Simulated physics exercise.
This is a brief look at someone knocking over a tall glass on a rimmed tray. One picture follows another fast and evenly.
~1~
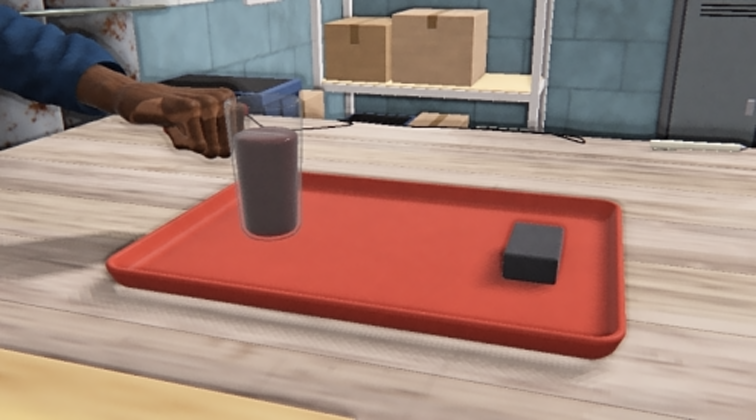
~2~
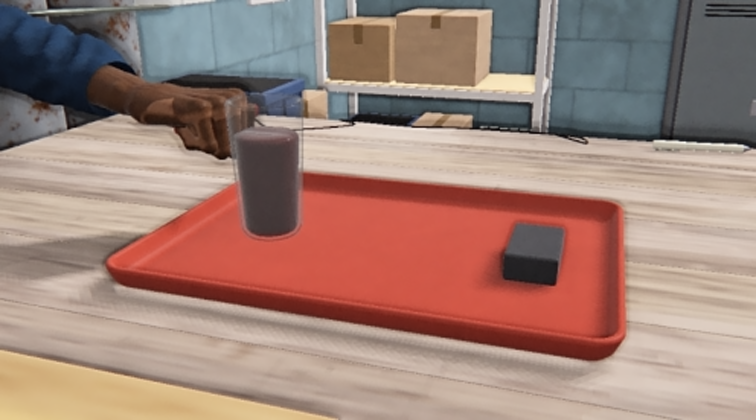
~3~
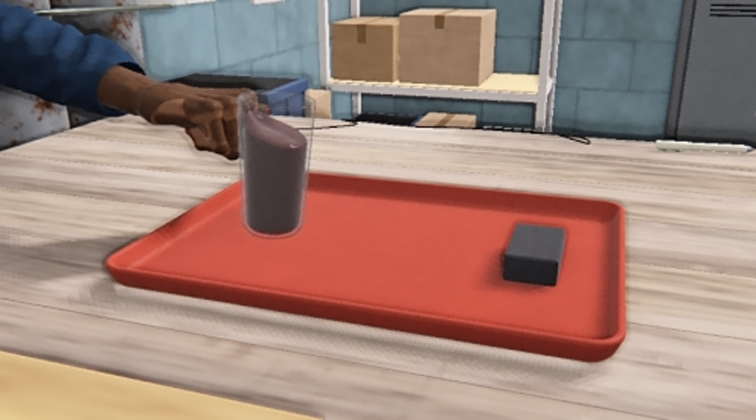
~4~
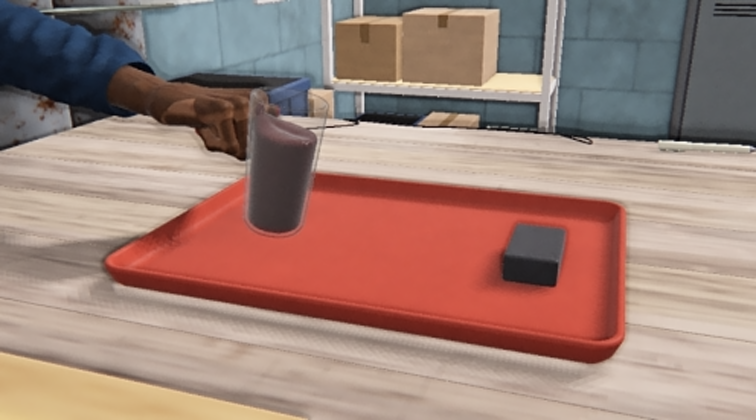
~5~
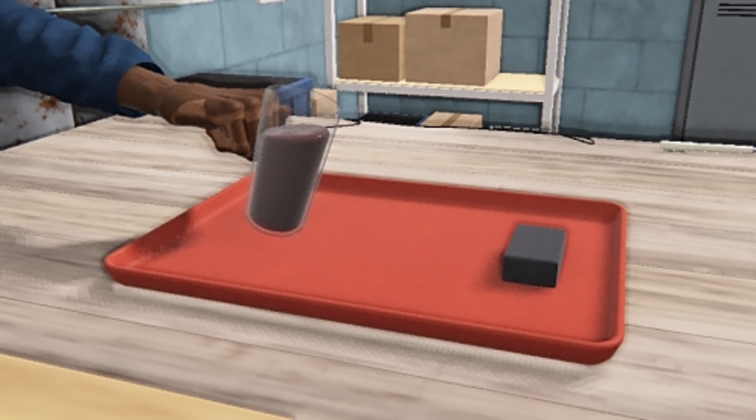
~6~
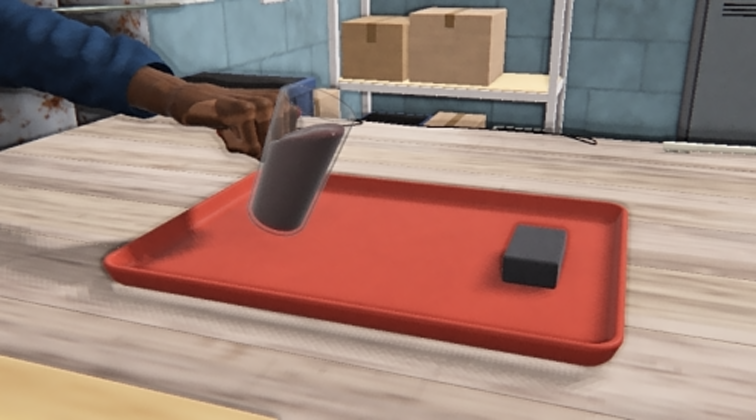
In a room with blue tiled walls, cardboard boxes on a shelf and a grey locker, a pale wooden tabletop is seen from slightly above by a nearly still camera. A clear glass of dark purplish liquid stands at the left of a red rimmed tray, with a dark grey block at the right. A blue-sleeved arm pushes the glass from the left, and it shifts slightly, then leans steadily rightward as the liquid sloshes inside.
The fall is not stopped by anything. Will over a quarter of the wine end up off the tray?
No.
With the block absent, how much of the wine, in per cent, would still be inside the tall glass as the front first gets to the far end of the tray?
Around 70 percent.
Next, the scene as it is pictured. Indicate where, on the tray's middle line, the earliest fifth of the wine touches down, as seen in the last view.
I'd put the spot somewhere close to pixel (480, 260).
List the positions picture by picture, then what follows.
The first picture shows tilt 0°; right rim (297, 105); surface from (240, 131) to (297, 135); the tray's far rim is at (619, 258); a block is fixed to the tray further along.
The second picture shows tilt 0°; right rim (298, 105); surface from (240, 131) to (298, 136).
The third picture shows tilt 6°; right rim (310, 107); surface from (249, 104) to (306, 140).
The fourth picture shows tilt 11°; right rim (323, 110); surface from (260, 105) to (318, 138).
The fifth picture shows tilt 17°; right rim (337, 115); surface from (268, 133) to (330, 131).
The sixth picture shows tilt 24°; right rim (350, 122); surface from (274, 148) to (345, 130).
A moment on, the tall glass is falling and 100 per cent is in the glass, 0 on the tray and 0 above or beyond its rim.
Next, the tall glass lies on its side and 81 per cent is in the glass, 11 on the tray and 9 above or beyond its rim.
Then the tall glass lies on its side and 48 per cent is in the glass, 34 on the tray and 18 above or beyond its rim.
Later the tall glass lies on its side and 25 per cent is in the glass, 64 on the tray and 10 above or beyond its rim.
Finally, 91 per cent is held by tray and glass, 9 is off the tray.
